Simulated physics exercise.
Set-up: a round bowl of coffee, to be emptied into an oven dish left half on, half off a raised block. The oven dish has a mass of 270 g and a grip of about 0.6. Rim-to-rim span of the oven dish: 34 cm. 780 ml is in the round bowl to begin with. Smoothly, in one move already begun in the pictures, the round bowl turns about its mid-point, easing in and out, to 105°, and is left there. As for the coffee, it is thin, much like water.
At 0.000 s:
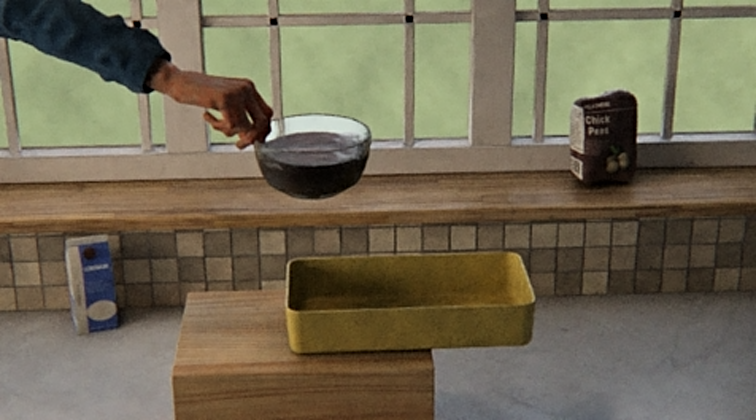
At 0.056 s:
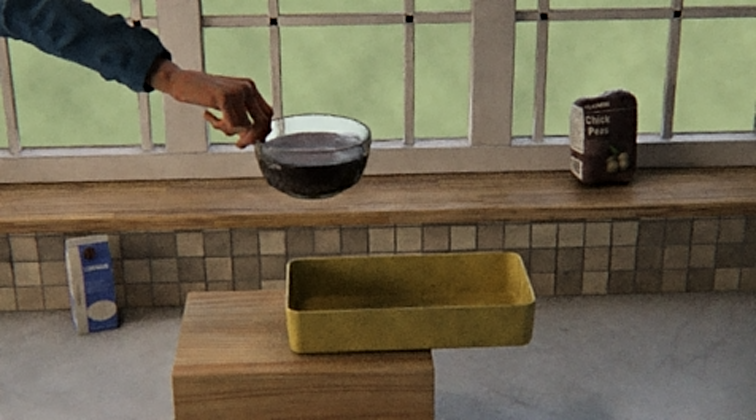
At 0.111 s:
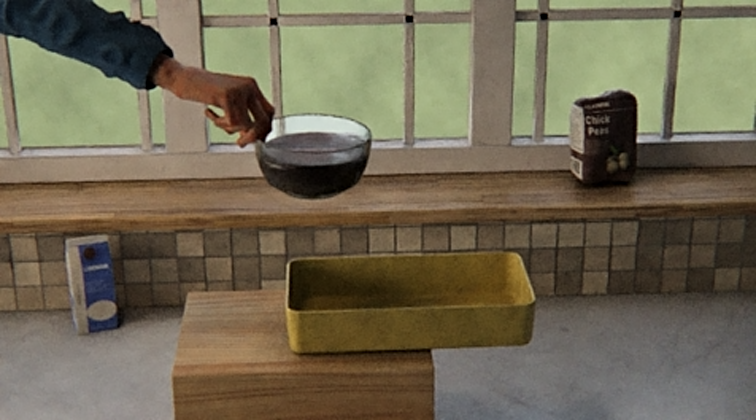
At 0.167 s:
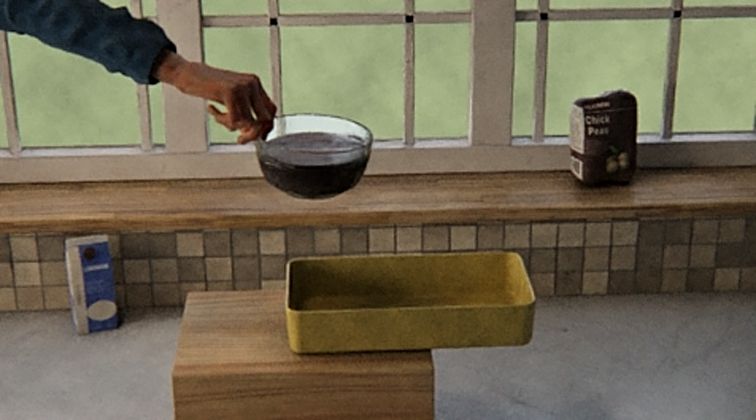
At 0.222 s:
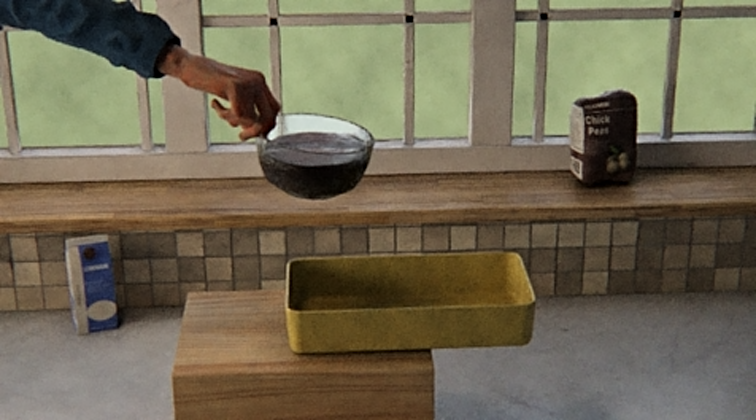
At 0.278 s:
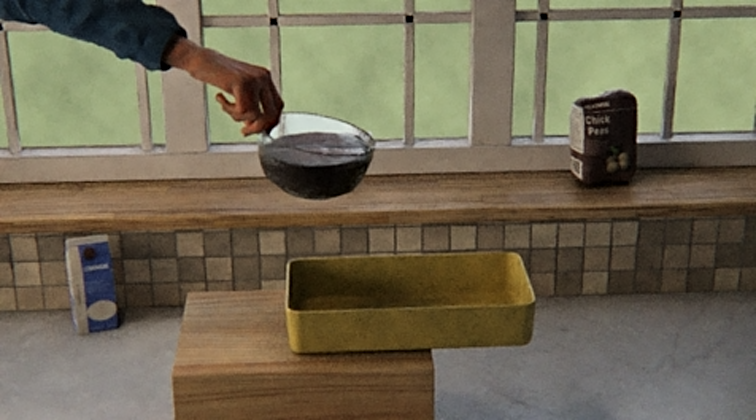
A glass bowl of dark liquid, held by a hand at its left rim, stayed level at first, then tilted slightly to the right above a yellow dish perched partly off a wooden block.
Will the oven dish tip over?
Yes, it goes over.
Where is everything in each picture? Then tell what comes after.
It leans 0°; its right rim is at (370, 133); the coffee meets the walls at (257, 149) and (367, 146); the oven dish's rim runs from (288, 286) to (527, 278); the block's edge is at (432, 369), in the first frame.
It leans 0°; its right rim is at (370, 133); the coffee meets the walls at (257, 149) and (367, 147), in the second frame.
It leans 2°; its right rim is at (371, 135); the coffee meets the walls at (258, 148) and (368, 147), in the third frame.
It leans 4°; its right rim is at (372, 137); the coffee meets the walls at (259, 148) and (368, 148), in the fourth frame.
It leans 7°; its right rim is at (373, 140); the coffee meets the walls at (260, 148) and (369, 148), in the fifth frame.
It leans 12°; its right rim is at (374, 144); the coffee meets the walls at (261, 149) and (371, 148), in the sixth frame.
Then, 0.73 s in, the tilt is 64° and 57 per cent is still to pour; the oven dish lies level with 8 per cent in it.
Then, 1.06 s in, the tilt is 97° and 6 per cent is still to pour; the oven dish leans 19° with 79 per cent in it.
Then, 1.41 s in, the tilt is 105° and 0 per cent is still to pour; the oven dish leans 78° with 32 per cent in it.
Then, 1.79 s in, the tilt is 105° and 0 per cent is still to pour; the oven dish leans 110° with 0 per cent in it.
Finally, the oven dish leans 180° with 0 per cent in it.
